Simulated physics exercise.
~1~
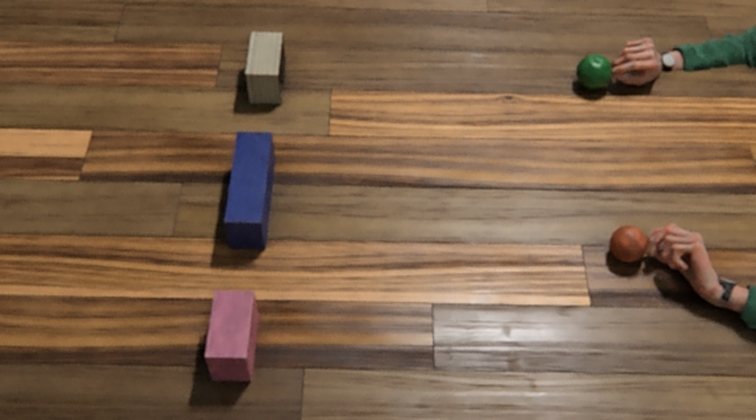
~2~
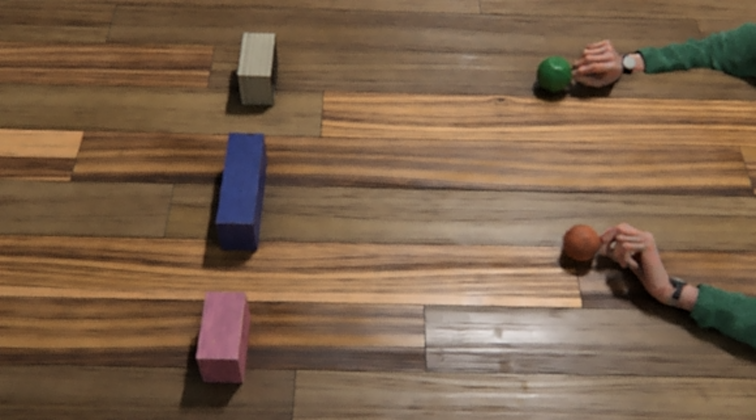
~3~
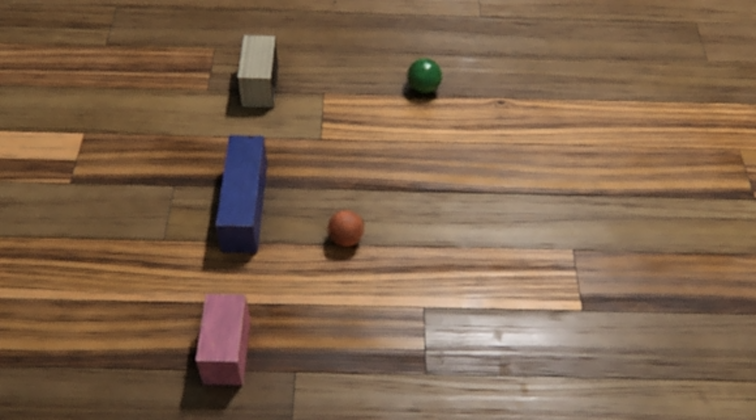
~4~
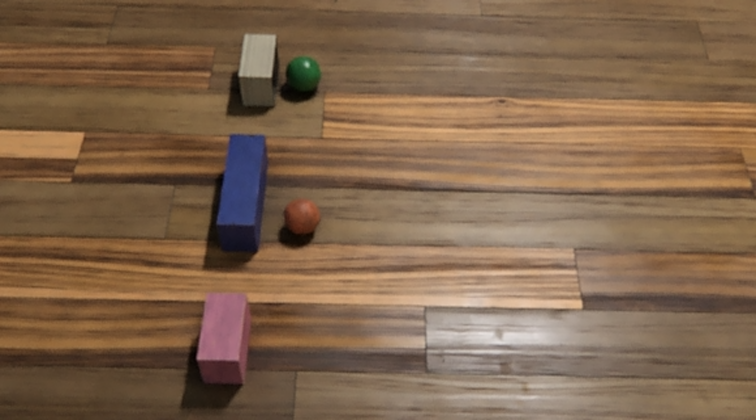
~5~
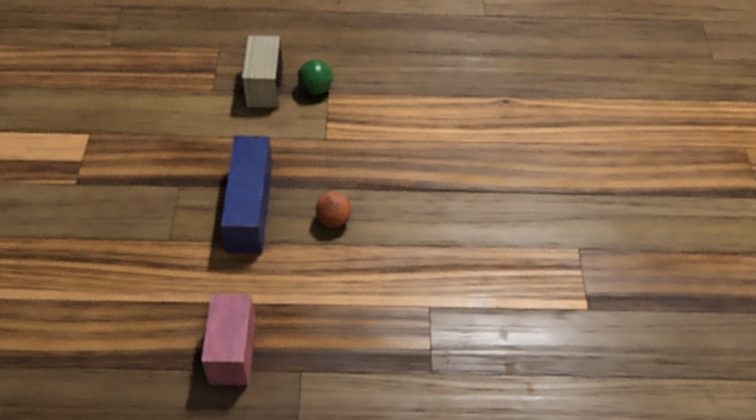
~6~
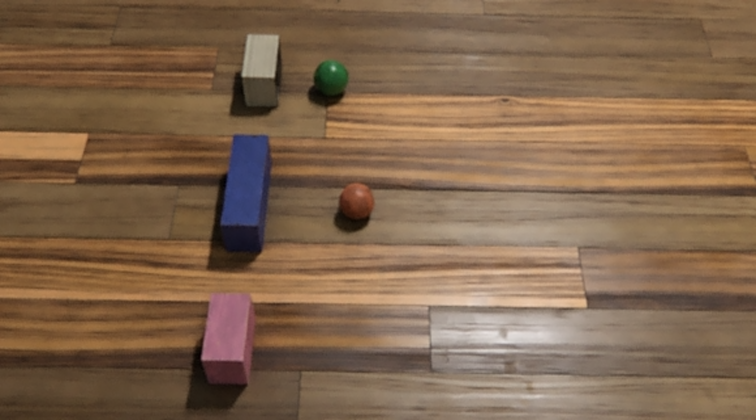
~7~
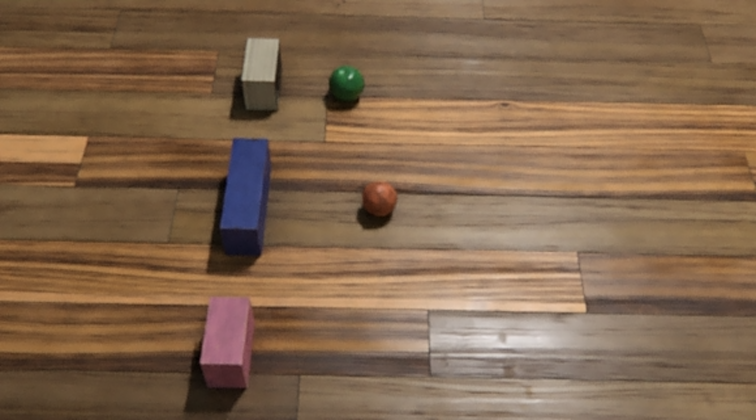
A green ball and an orange ball, each guided by a hand reaching in from the right, move left across a wooden floor toward a row of three blocks. The hands let go and leave the view as both balls keep rolling. The orange one gets close to the long blue block first and comes back from it, while the green one rolls on to the pale block at the top. Both balls then roll slowly back to the right. At the end, they sit apart from the blocks on the right side of the row, having passed through neither gap, and the blocks still stand in place.
